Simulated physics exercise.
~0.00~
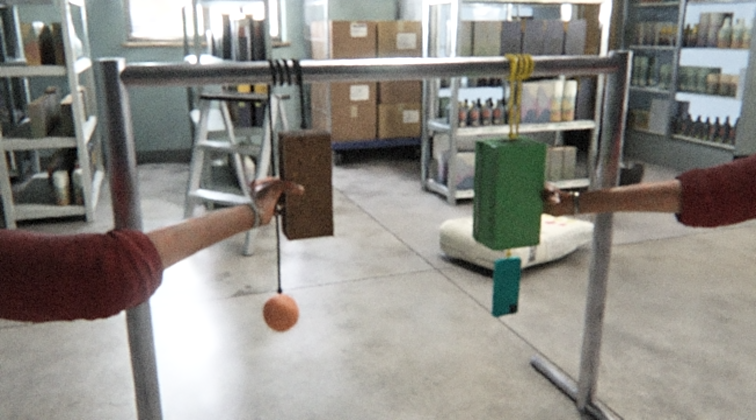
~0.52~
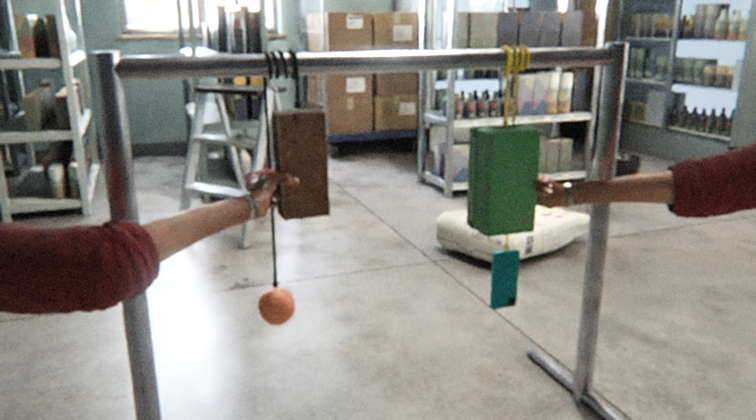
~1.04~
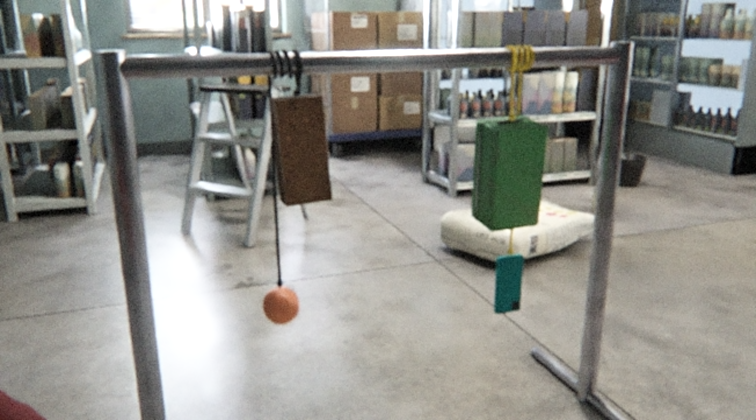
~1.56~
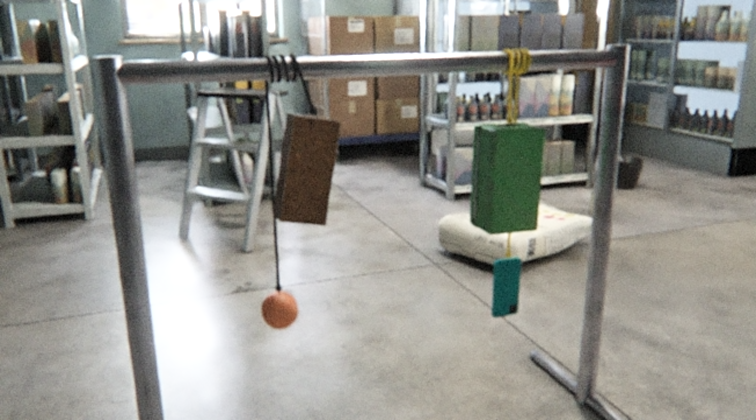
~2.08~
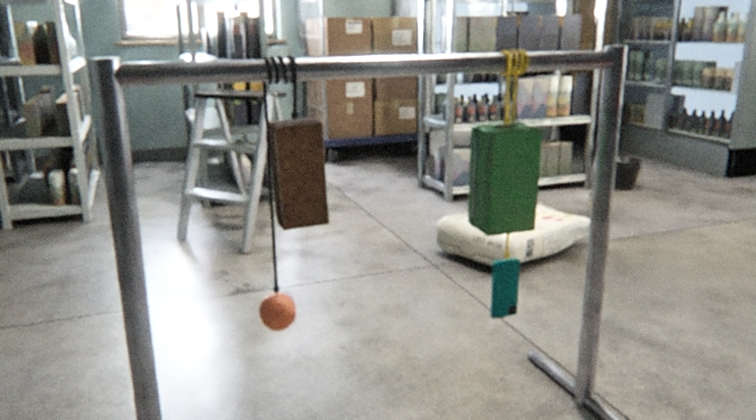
A brown brick and a green case hang from a metal rail on dark and yellow laces looped over the bar, each steadied by a hand reaching in from the side. An orange ball dangles below the brick, and a small teal object hangs beneath the case. The hands stay beside them as both shift slightly upward in view, then let go and withdraw. Left alone, the brick tilts and sways a little while the case barely moves. The brick settles nearly upright, and at the end both still hang from the rail, with the orange ball and teal piece below.
